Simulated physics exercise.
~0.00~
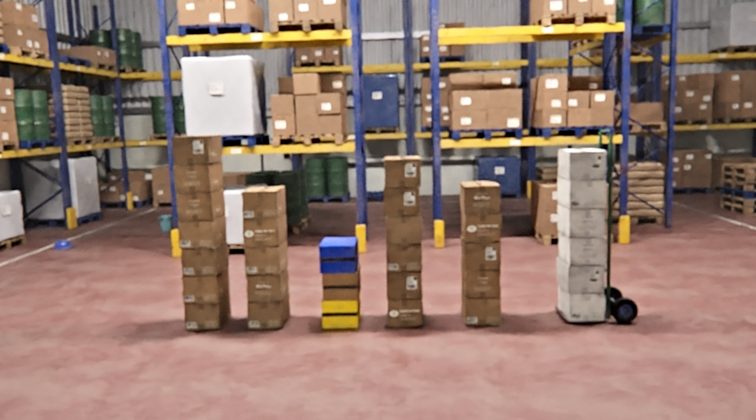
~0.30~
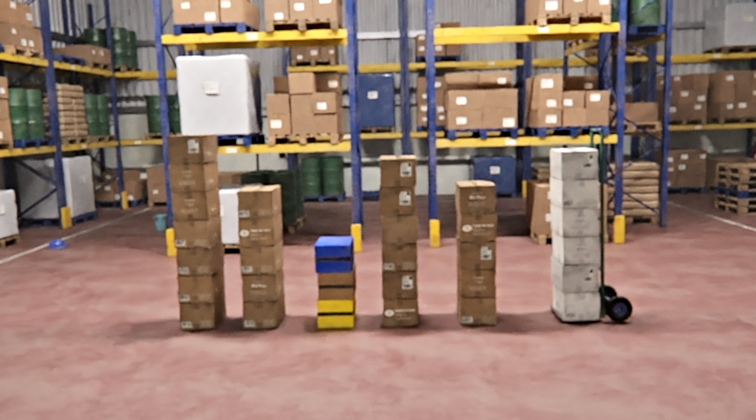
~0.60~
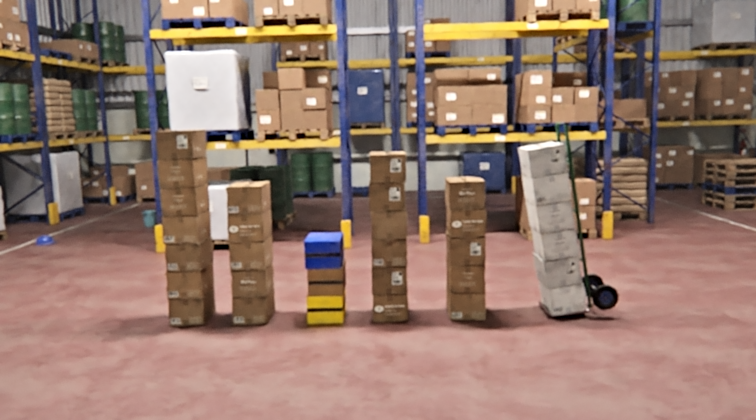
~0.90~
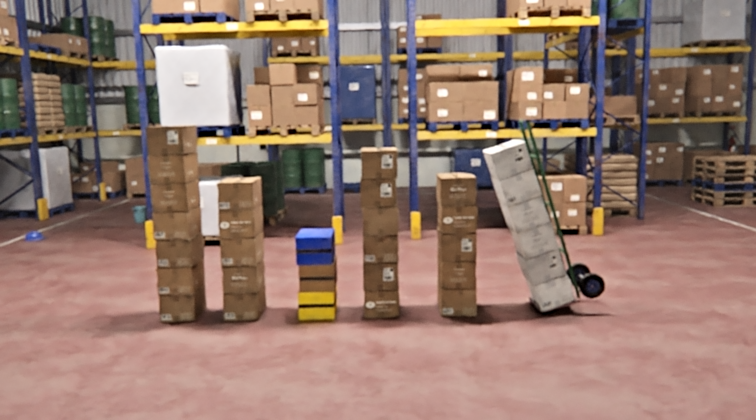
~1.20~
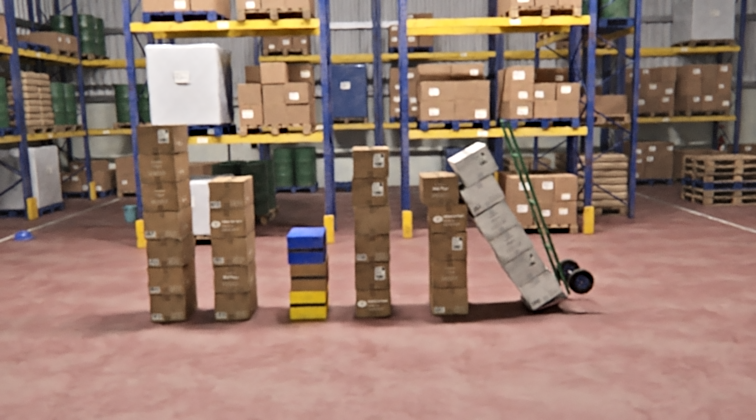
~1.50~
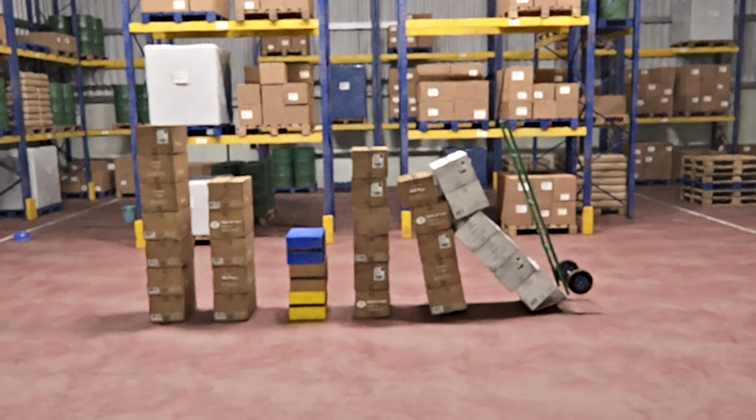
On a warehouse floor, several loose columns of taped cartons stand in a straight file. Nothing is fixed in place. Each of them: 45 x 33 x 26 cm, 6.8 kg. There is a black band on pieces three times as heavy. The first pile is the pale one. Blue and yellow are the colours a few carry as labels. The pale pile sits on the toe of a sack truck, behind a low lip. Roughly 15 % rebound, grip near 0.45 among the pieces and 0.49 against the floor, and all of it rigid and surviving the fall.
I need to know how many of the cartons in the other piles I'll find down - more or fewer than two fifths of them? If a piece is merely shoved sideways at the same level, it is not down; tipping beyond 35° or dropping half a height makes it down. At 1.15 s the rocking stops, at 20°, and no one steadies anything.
You will find fewer than two fifths down.
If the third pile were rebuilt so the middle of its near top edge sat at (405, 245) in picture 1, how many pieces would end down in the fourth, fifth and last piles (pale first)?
Counts down - fourth: 0; fifth: 0; last: 0.
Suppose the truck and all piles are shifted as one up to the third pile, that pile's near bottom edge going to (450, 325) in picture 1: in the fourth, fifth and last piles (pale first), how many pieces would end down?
Count of fallen pieces - fourth: 0; fifth: 0; last: 0.
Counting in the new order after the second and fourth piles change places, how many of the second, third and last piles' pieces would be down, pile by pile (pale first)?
Down tally in the new order: Second = 0, third = 0, last = 0.
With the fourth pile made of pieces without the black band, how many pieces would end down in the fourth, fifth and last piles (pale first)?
In that case fourth 3, fifth 5, last 7.
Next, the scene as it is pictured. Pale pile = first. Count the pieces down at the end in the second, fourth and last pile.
Counts - second: 4, fourth: 0, last: 0.
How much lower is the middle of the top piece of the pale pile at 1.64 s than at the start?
I'd put it at close to 20 cm below where it started.
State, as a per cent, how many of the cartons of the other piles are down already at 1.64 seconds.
By then 0 %.
After 1.64 s, 6 of the pale pile down; none of the 26 other cartons down, 6 disturbed.
After 1.88 s, 6 of the pale pile down; none of the 26 other cartons down, 11 disturbed.
After 2.48 s, 6 of the pale pile down; 6 of the 26 other cartons down; blue carton 10 cm from its place.
In the end (3.2 s), 6 of the pale pile down; 6 of the 26 other cartons down; blue carton 10 cm from its place; yellow carton unmoved. That is 23 per cent. From the last view, middles, blue carton near (296, 246), yellow carton near (309, 299).
